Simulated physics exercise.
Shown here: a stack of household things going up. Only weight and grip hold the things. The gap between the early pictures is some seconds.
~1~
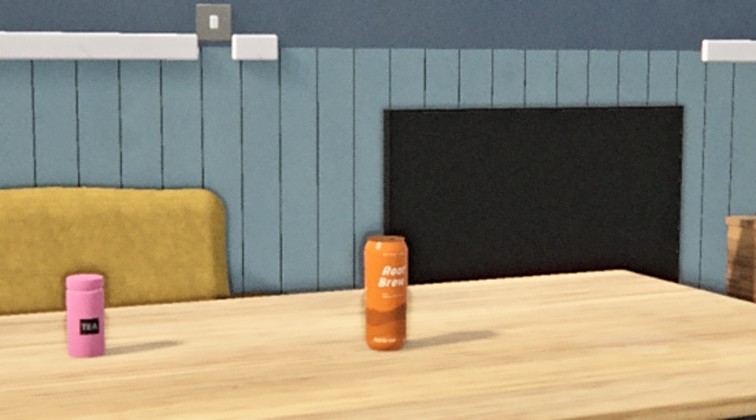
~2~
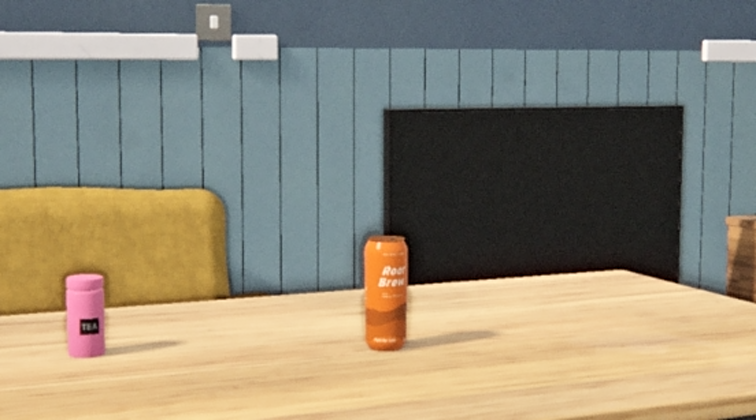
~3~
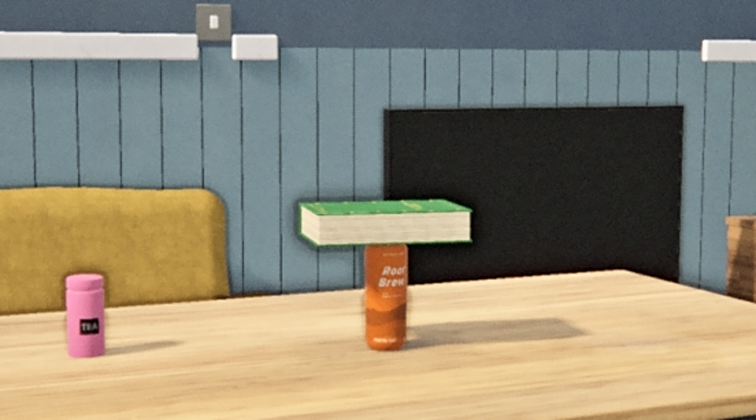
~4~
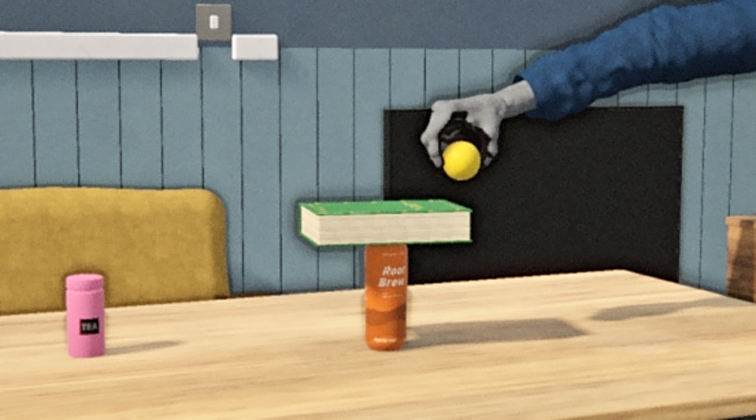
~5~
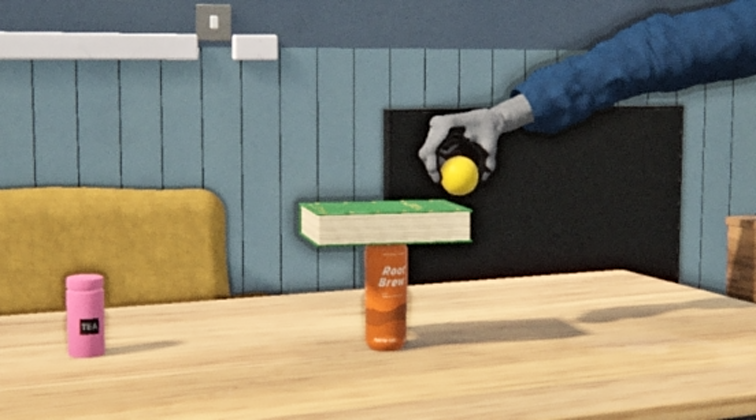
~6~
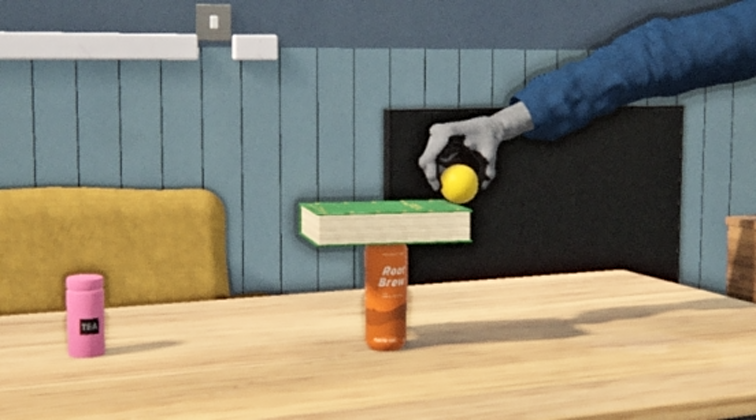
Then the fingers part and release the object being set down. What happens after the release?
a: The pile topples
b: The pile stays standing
The answer is a.
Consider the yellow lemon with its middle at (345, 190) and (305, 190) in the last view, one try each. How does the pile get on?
With the first placement the pile remains stable, with the second it tips over.
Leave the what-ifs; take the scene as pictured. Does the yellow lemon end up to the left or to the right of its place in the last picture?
Direction of travel: Rightward.
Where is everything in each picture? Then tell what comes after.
In the first picture, the last thing is not in view yet; pink shaker (86, 316).
In the second picture, the last thing is not in view yet.
In the third picture, the last thing is not in view yet; orange can (386, 294).
In the fourth picture, on its way; yellow lemon (461, 160); pink shaker (86, 316).
In the fifth picture, on its way; yellow lemon (459, 176); green book (384, 222).
In the sixth picture, in place under the hand; yellow lemon (459, 184); orange can (386, 294).
Then, 0.40 s after the last picture, yellow lemon now fallen.
Then, 0.50 s after the last picture, things are still on the move.
At rest, fallen, yellow lemon; the other 3 in place. Seen from the same camera at the end, yellow lemon near (495, 321). The pile loses its balance.
